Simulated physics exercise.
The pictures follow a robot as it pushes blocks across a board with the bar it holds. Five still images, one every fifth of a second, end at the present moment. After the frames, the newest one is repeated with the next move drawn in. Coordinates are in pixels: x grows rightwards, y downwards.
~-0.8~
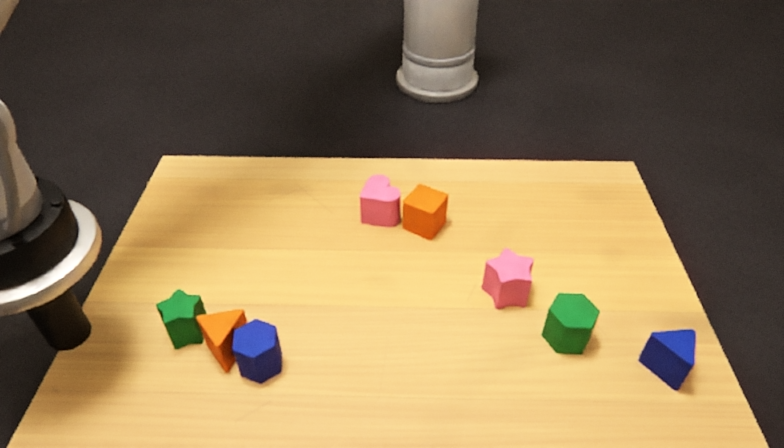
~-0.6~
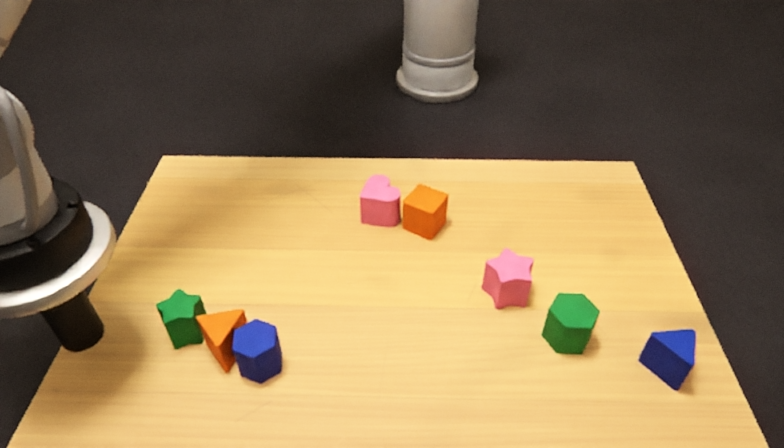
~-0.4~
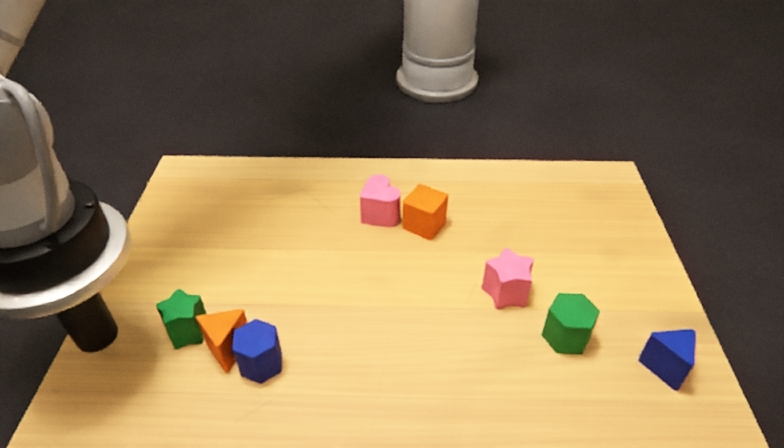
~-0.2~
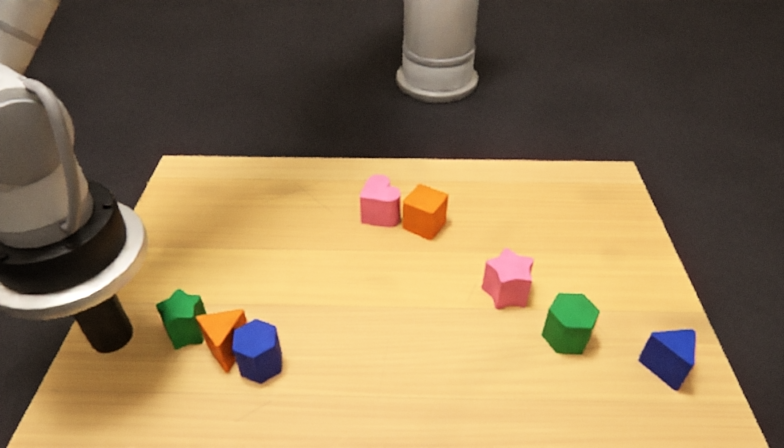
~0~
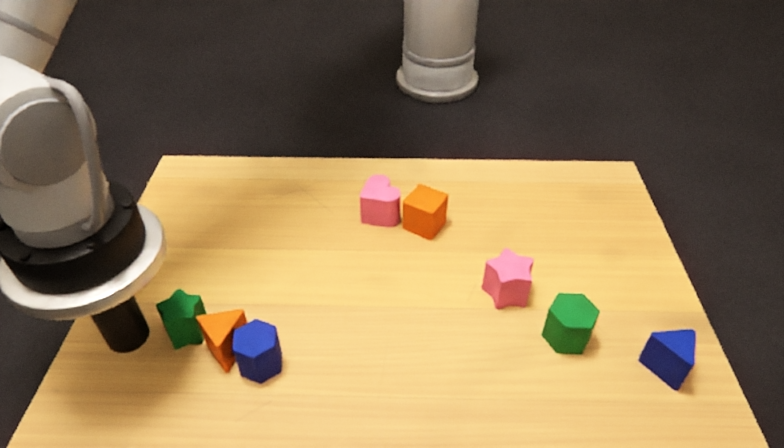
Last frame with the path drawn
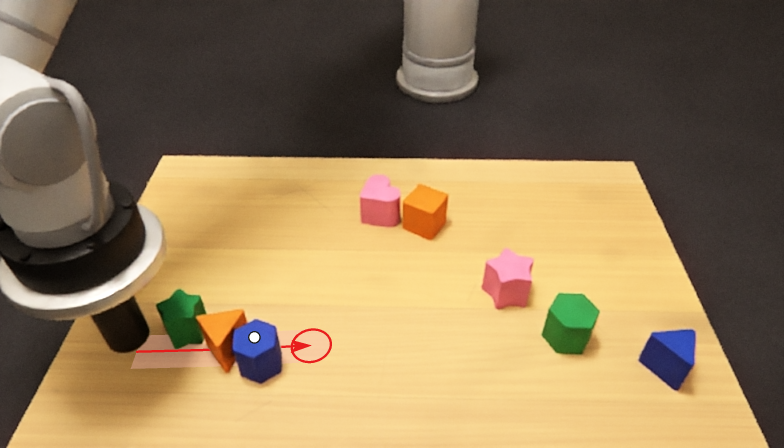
On a wooden board, a robot arm's dark bar sliding slowly right toward a green star-shaped block, the coloured blocks staying still.
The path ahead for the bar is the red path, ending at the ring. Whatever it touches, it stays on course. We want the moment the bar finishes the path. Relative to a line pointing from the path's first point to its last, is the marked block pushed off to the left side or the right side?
Shifts right.
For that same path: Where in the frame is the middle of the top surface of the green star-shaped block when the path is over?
The point I'd pick in the picture is (211, 293).
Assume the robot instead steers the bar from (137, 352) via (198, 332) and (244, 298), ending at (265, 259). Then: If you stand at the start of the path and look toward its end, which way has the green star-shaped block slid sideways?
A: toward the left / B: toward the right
B - toward the right.
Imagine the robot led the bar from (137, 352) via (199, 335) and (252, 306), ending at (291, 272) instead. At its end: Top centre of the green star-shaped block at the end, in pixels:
When the path ends, it will be at (319, 238).
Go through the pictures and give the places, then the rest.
The first picture shows bar's lower end at (72, 336); green star-shaped block at (178, 305); orange triangular piece at (219, 323); blue six-sided block at (254, 337).
The second picture shows bar at (84, 337); blocks still.
The third picture shows bar at (98, 338); blocks still.
The fourth picture shows bar at (113, 338); blocks still.
The fifth picture shows bar at (130, 338); green star-shaped block at (178, 305); orange triangular piece at (219, 323); blue six-sided block at (254, 337).
Drawn move, in a line from (137, 352) to (311, 345); the dot is on the blue six-sided block.
What follows on the original path. One third of the way, bar at (191, 337); green star-shaped block at (205, 295), turned 40° anticlockwise; orange triangular piece at (226, 323).
Two thirds of the way, bar at (250, 335); green star-shaped block at (211, 293), turned 65° anticlockwise; orange triangular piece at (281, 308), turned 25° clockwise; blue six-sided block at (274, 346), turned 20° clockwise.
At the end, bar at (309, 332); green star-shaped block at (211, 293), turned 65° anticlockwise; orange triangular piece at (329, 296), turned 25° anticlockwise; blue six-sided block at (300, 354), turned 90° clockwise.
